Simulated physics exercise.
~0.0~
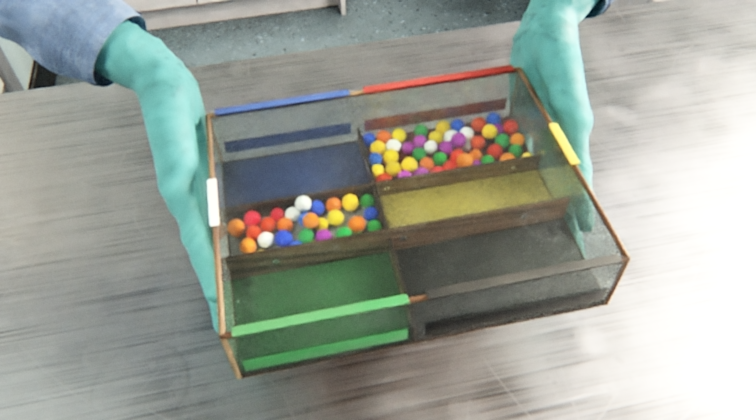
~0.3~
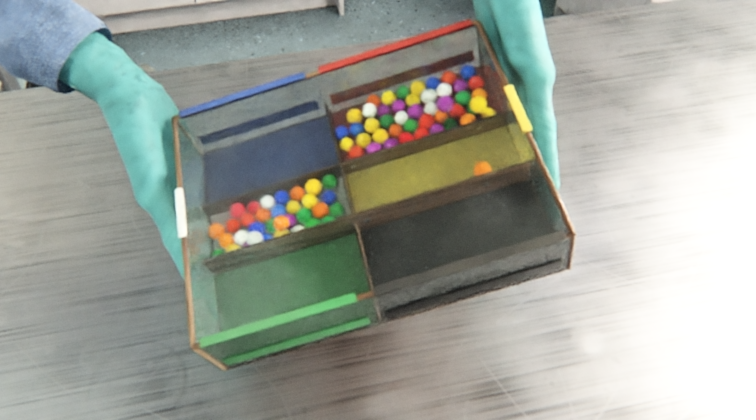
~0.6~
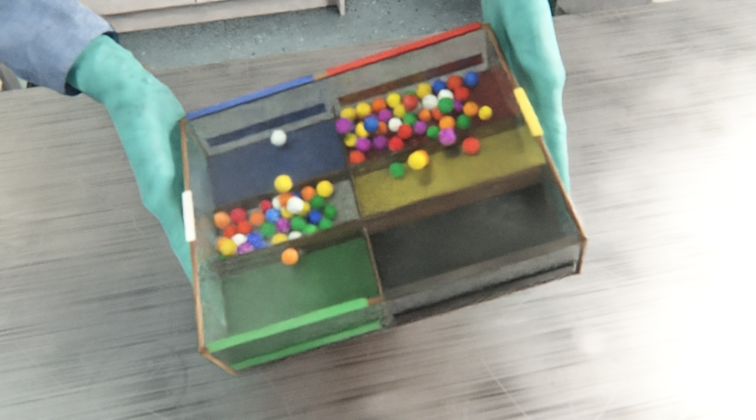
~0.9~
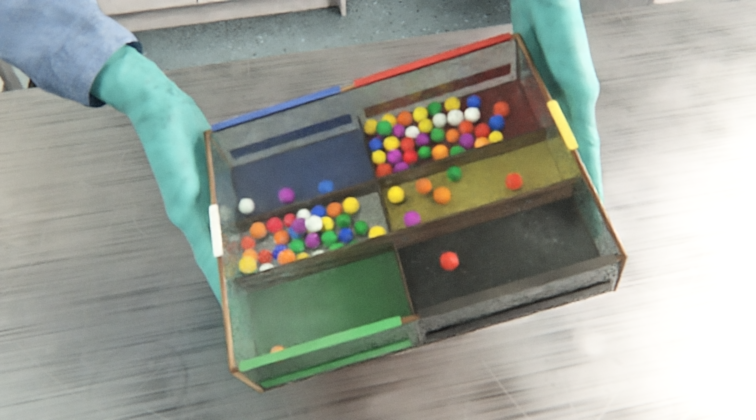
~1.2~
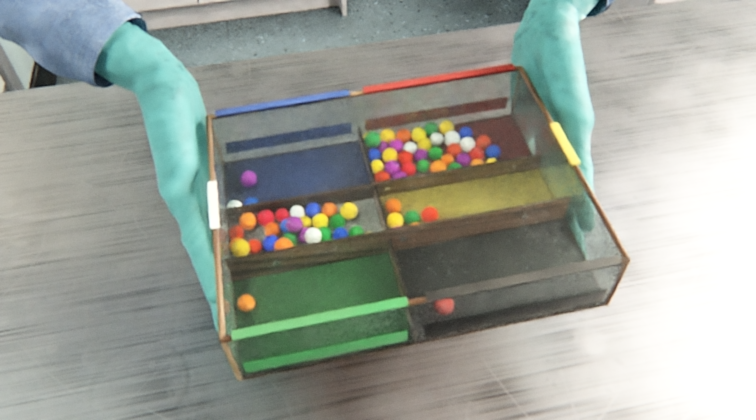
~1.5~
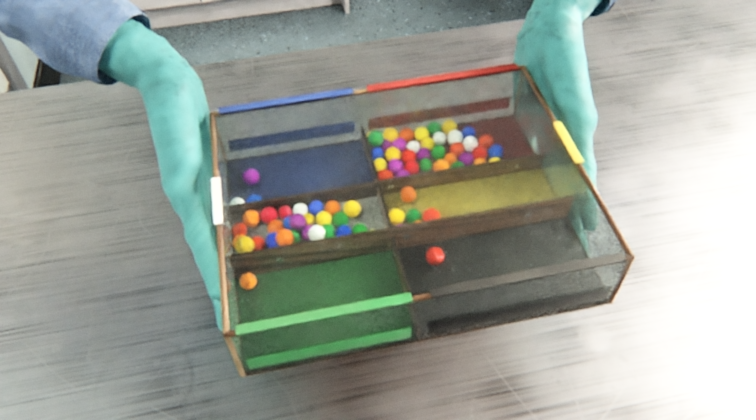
Above a grey streaked tabletop, two teal-gloved hands held a clear, divided box of colourful balls, tilted and shook it so a few hopped into neighbouring sections, then levelled it, leaving most in the red and white sections.
